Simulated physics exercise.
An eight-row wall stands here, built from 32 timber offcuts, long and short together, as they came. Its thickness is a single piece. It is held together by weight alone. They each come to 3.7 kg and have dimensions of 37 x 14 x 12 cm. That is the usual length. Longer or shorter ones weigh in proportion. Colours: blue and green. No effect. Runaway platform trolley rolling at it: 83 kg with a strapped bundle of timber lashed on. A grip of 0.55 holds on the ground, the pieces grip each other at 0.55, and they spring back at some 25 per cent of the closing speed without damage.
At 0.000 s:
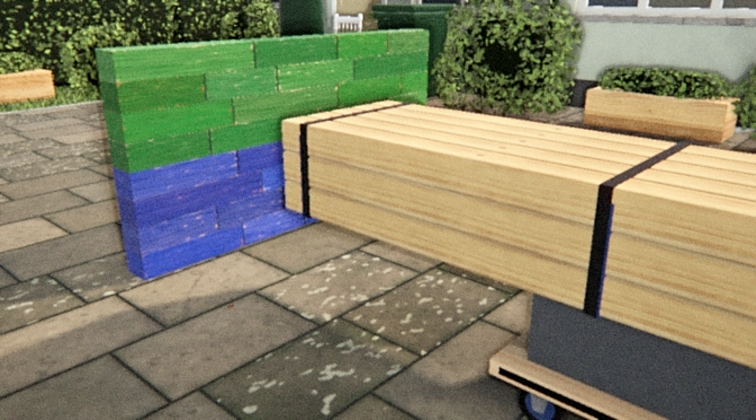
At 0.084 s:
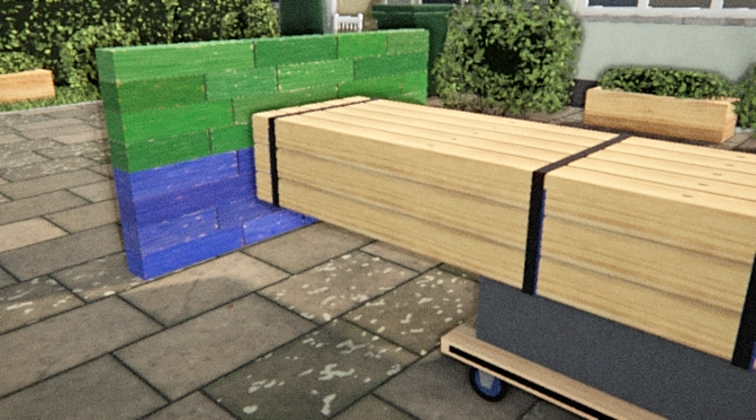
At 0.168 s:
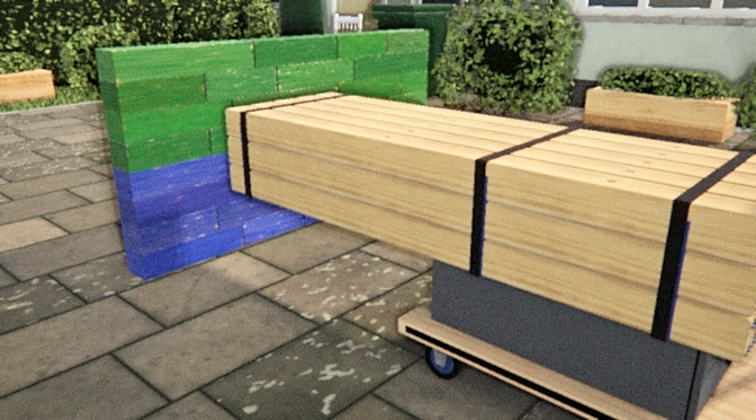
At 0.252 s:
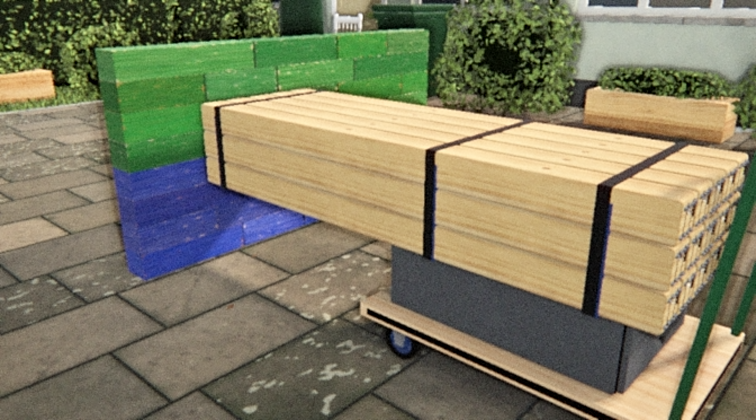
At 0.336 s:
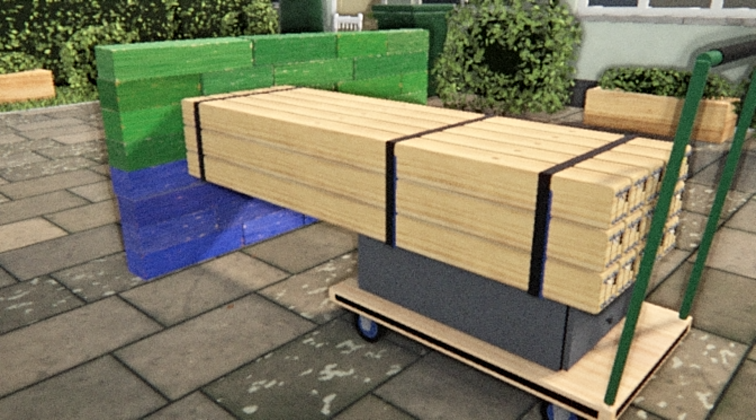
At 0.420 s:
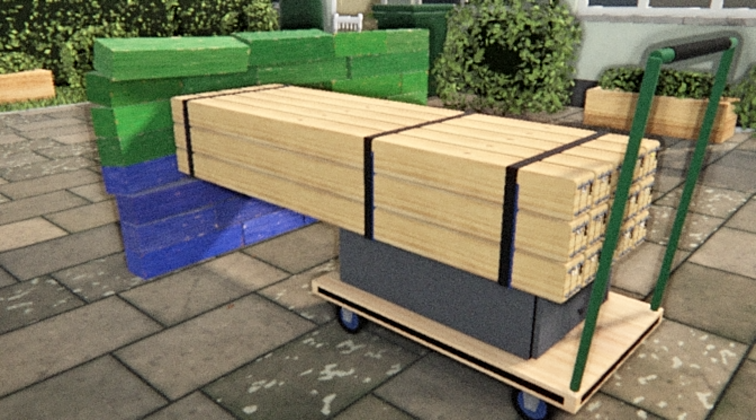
Platform trolley carrying strapped timber beams rolling left across paving into a green and blue block wall, shifting and tilting its pieces.
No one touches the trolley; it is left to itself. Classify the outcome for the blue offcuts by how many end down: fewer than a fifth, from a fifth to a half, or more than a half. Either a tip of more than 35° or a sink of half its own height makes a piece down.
It is from a fifth to a half.
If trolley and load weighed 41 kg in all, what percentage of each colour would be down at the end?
Down by colour: Blue 40, green 90 per cent.
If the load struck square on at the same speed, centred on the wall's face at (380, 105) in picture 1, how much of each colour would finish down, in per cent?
Then blue ends 10 per cent down and green 80 per cent.
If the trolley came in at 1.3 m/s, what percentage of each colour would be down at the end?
The blue would finish 40 in a hundred down, the green 90 in a hundred.
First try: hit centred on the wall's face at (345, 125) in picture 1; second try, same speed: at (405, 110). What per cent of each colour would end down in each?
For blue it's 50 then 30 per cent, for green 90 then 90 per cent.
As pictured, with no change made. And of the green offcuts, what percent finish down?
For green, 90 per cent end down.
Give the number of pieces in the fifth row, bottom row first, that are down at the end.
3 of them.
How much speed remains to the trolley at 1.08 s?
The trolley is doing roughly 0.6 m/s at that moment.
By 0.68 s, load 33 cm past the wall's line, still rolling; 3 of the 16 blue offcuts down (11 of 32 in all colours); top blue offcut tilted 54°, 17 cm lower; top green offcut tilted 29°.
By 1.08 s, load 60 cm past the wall's line, still rolling; 5 of the 16 blue offcuts down (19 of 32 in all colours); top blue offcut upside down; top green offcut on its side.
When it is over (2.3 s), load 1.03 m past the wall's line, stopped; 5 of the 16 blue offcuts down (19 of 32 in all colours); top blue offcut upside down; top green offcut upside down. That is 31 per cent. In pixels of the last frame, middles, top blue offcut near (91, 237), top green offcut near (378, 149).
